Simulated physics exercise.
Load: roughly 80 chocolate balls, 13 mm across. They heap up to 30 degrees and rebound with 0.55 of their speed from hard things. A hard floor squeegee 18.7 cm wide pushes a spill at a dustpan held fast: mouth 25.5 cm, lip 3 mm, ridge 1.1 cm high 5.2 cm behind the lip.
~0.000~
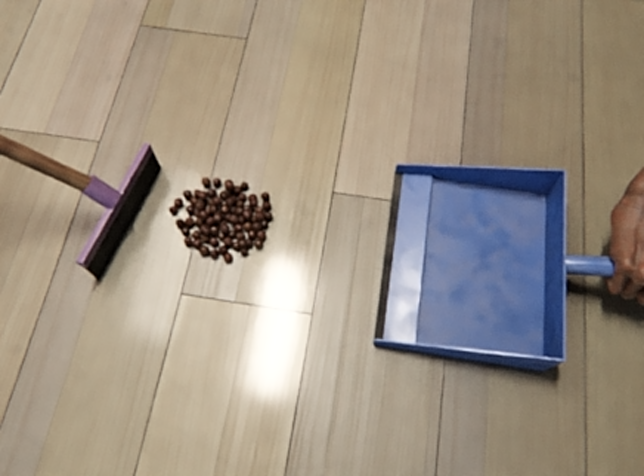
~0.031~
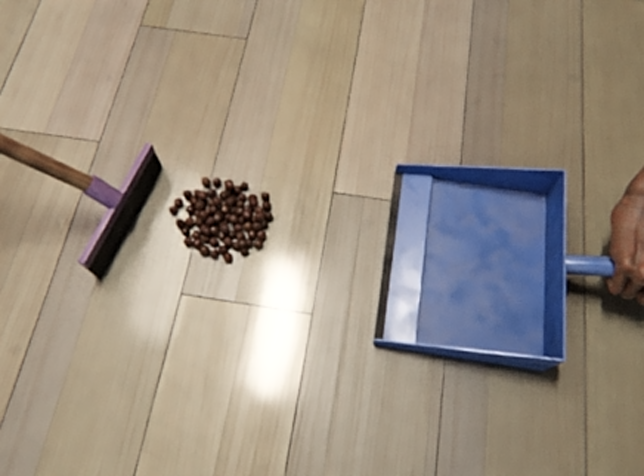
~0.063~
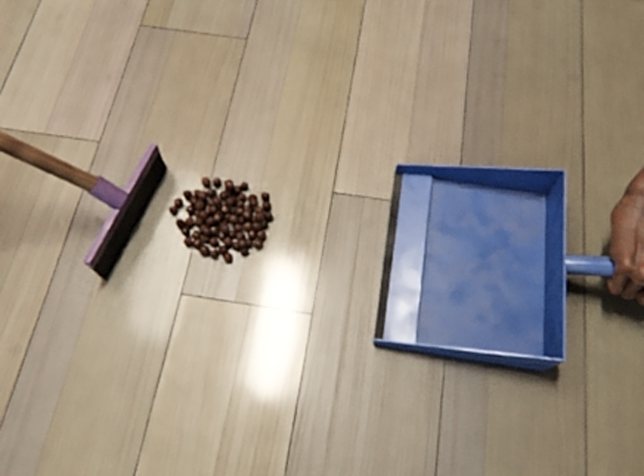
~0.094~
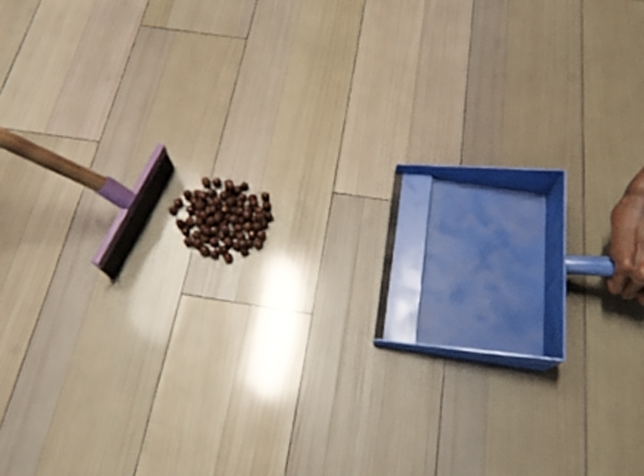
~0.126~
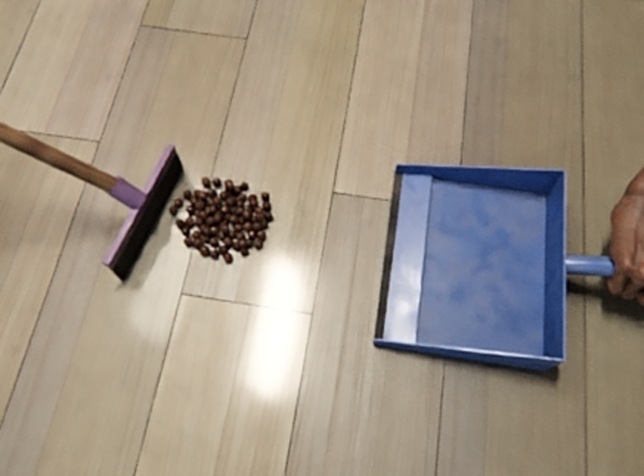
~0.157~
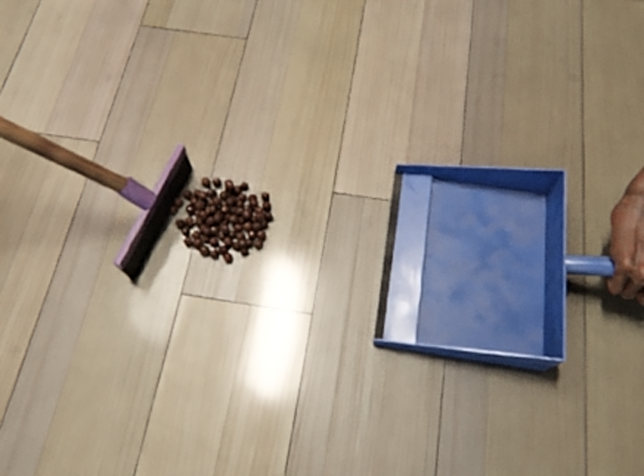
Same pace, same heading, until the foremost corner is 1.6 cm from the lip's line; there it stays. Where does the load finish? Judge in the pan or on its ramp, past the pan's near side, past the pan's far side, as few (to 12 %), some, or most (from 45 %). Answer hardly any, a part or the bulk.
In the pan or on its ramp: A part; past the pan's near side: Hardly any; past the pan's far side: Hardly any.
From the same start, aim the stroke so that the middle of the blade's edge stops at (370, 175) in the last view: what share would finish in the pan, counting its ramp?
Some 5 per cent.
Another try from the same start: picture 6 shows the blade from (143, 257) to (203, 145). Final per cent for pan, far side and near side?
Pan 20, far 10, near 5.
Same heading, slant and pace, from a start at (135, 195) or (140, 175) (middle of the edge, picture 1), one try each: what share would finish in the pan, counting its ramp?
About 10 and 5 per cent.
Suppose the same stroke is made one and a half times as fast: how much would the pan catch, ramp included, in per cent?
In that case some 25 per cent.
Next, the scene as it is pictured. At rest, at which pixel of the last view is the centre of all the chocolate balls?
At about (379, 246).
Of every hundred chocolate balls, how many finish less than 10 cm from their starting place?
About 0 per cent.
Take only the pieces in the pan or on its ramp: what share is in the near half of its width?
Some 20 per cent.
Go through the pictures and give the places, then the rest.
The first picture shows blade from (84, 263) to (148, 150), moved 0.0 cm, 0 of the pieces shifted so far; middle of the pieces at (228, 218); pan at (479, 267).
The second picture shows blade from (86, 263) to (150, 150), moved 0.2 cm, 0 of the pieces shifted so far; middle of the pieces at (228, 218).
The third picture shows blade from (91, 263) to (155, 150), moved 0.9 cm, 0 of the pieces shifted so far; middle of the pieces at (228, 218).
The fourth picture shows blade from (99, 264) to (162, 150), moved 1.9 cm, 0 of the pieces shifted so far; middle of the pieces at (228, 218).
The fifth picture shows blade from (110, 264) to (172, 150), moved 3.3 cm, 0 of the pieces shifted so far; middle of the pieces at (228, 218).
The sixth picture shows blade from (120, 264) to (182, 151), moved 4.7 cm, 0 of the pieces shifted so far; middle of the pieces at (228, 218); pan at (479, 267). The blade's pace is about 0.44 m/s, heading 7 degrees away from the viewer's side.
After 0.47 s, middle of the blade 18 cm from the lip; 0 % over the lip, far side 0 %, near side 0 %.
After 0.68 s, middle of the blade 9 cm from the lip; 0 % over the lip, far side 5 %, near side 0 %.
After 1.00 s, middle of the blade 4 cm from the lip; 25 % over the lip, far side 5 %, near side 5 %.
At rest (1.5 s), pan 20 %, near side 5 %, far side 5 %, in front of the lip or behind the blade 70 %.
